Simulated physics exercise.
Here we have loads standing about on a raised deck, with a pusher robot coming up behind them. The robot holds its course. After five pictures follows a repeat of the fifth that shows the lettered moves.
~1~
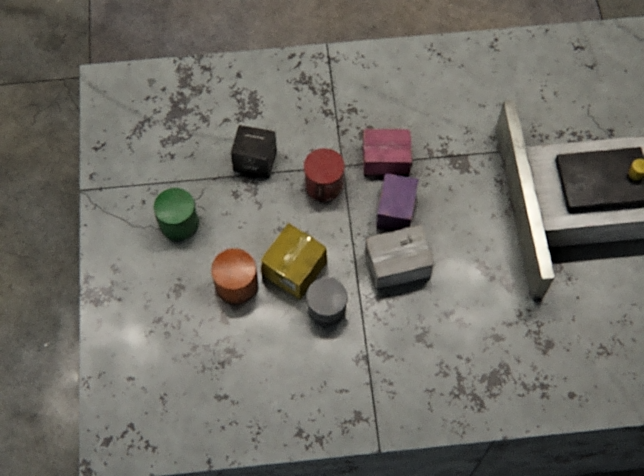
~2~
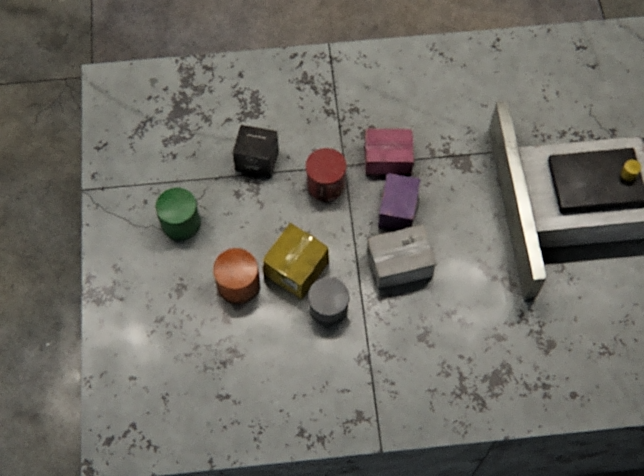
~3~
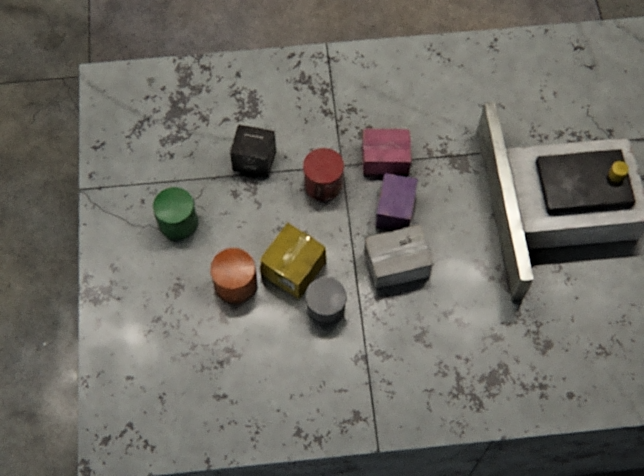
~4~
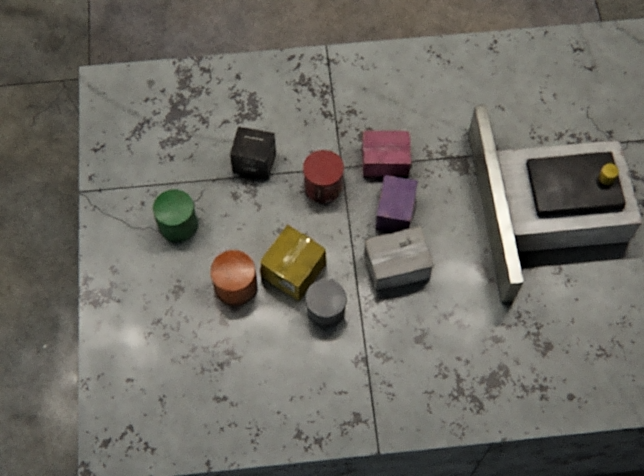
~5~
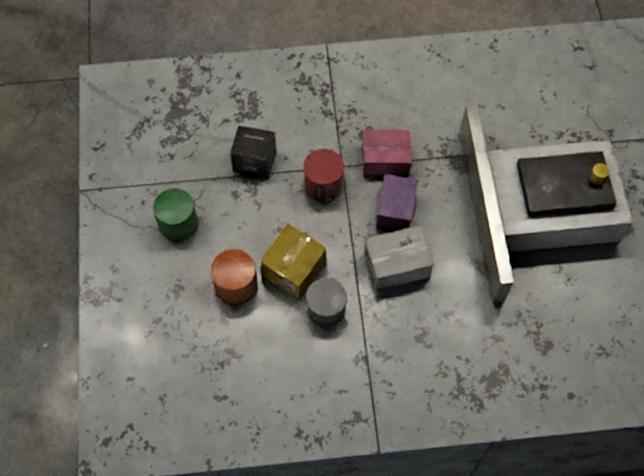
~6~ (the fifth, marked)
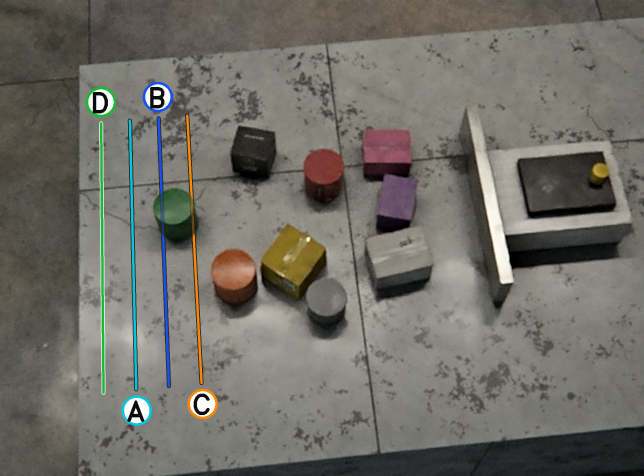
A pale pusher robot with a broad upright blade and a dark top panel stands at the right of a grey, blotched deck, seen from high above. Left of it sit pink, purple and white boxes, a red cylinder, black and yellow boxes, and grey, orange and green cylinders farther left. The robot slides slowly and steadily left, while the objects stay still and the view barely shifts.
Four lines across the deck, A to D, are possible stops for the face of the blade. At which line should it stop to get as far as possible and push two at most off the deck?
B is the last line within the limit.
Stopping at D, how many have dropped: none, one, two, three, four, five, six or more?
In all, six or more.
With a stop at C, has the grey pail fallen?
No.
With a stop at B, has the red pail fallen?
No.
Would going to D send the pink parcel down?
By then, yes.
On the copy, A at (133, 246); B at (163, 243); C at (194, 241); D at (102, 249).
On B. First, robot (445, 194); orange canister (224, 280); pink parcel (333, 159).
Then, robot (328, 205); green canister (157, 215); orange canister (161, 301).
Finally, robot (234, 213); green canister over the edge; yellow parcel (77, 263); one fallen.
By contrast, A drops five; C is within the limit but short; D drops seven.
